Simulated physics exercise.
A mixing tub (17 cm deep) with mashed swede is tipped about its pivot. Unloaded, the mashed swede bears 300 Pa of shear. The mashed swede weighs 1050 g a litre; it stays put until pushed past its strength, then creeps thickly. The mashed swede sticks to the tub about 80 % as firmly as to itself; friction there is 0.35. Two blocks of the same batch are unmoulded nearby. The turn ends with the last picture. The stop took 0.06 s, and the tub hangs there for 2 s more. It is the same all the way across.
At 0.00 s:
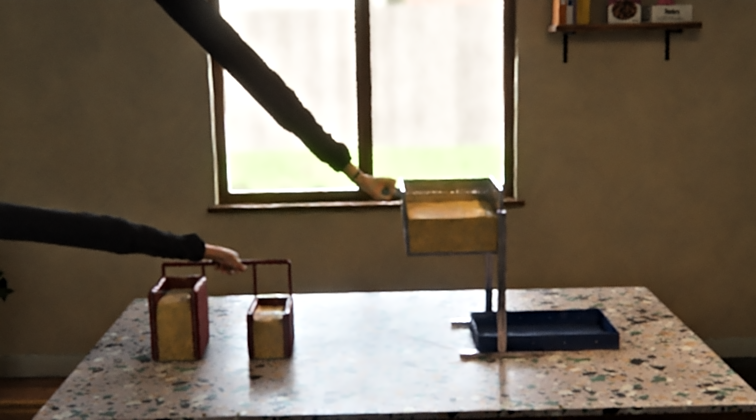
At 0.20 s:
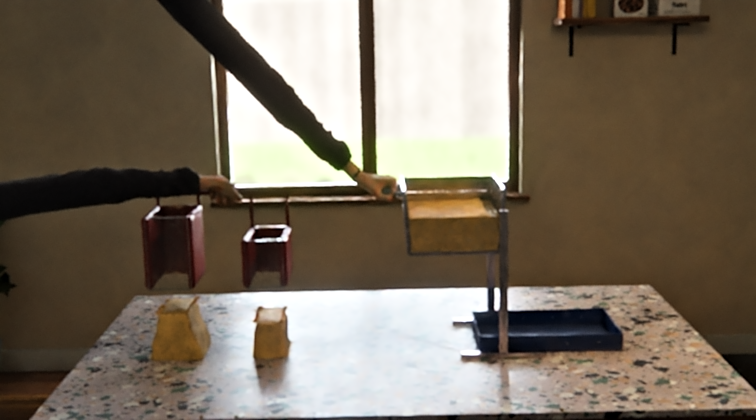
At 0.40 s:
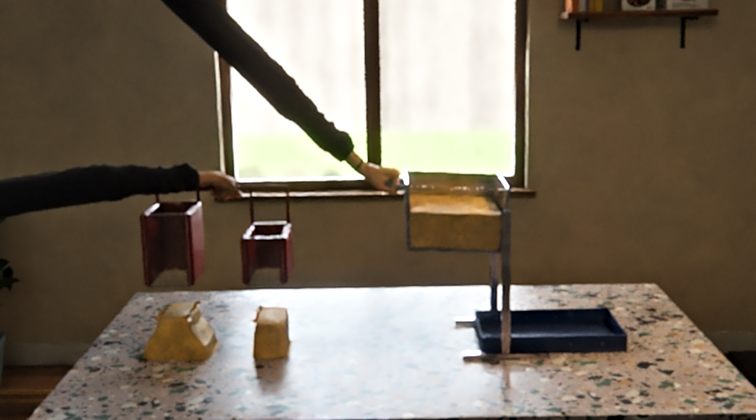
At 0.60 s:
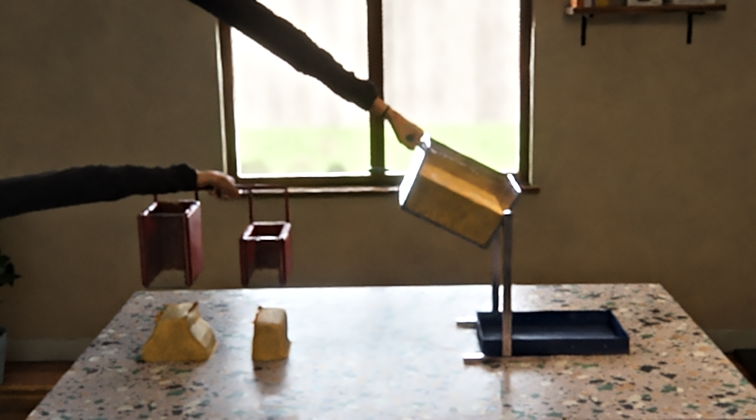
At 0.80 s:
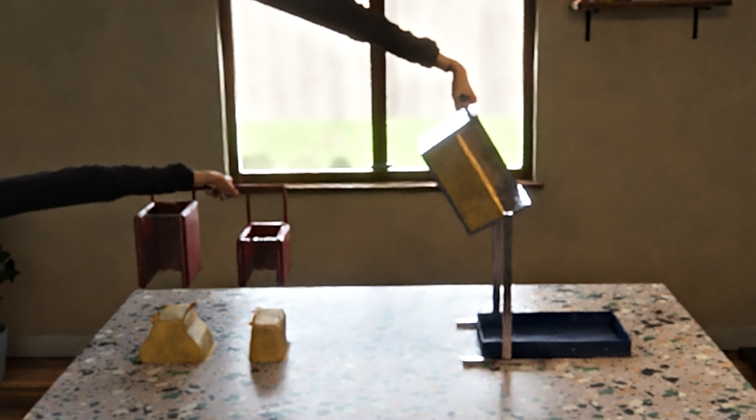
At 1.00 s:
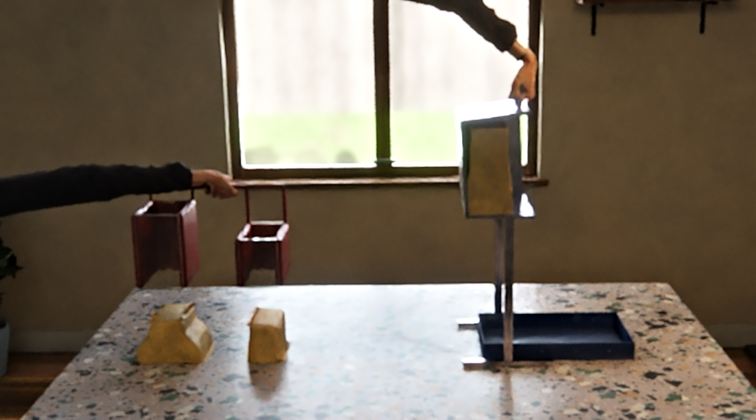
At the start, one hand grips a level tub of yellowish mash above a blue tray while another holds two red moulds on the table. The moulds lift away, and the left block slumps noticeably while the right changes little. The tub is then swung up nearly upright, the mash staying inside.
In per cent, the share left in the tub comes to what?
The share left in the tub is near 52 %.
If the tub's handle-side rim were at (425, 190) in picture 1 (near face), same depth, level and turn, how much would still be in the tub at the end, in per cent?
It would be near 75 %.
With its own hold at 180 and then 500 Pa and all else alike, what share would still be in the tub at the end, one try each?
In that order: 45 %, 60 %.
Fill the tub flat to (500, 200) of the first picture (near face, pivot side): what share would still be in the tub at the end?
In that case some 35 per cent.
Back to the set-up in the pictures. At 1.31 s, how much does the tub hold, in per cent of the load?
Near 55 %.
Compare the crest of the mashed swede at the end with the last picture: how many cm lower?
Some 15 cm.
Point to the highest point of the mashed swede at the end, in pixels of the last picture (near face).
At about (485, 185).
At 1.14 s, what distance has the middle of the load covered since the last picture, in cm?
Roughly 6 cm.
By 1.14 s, the tub is at 87 degrees and holds 98 %.
By 1.31 s, the tub is at 87 degrees and holds 56 %.
By 1.48 s, the tub is at 87 degrees and holds 52 %.
By 1.65 s, the tub is at 87 degrees and holds 52 %.
By 3.00 s, at the end, the tub is at 87 degrees and holds 52 %.
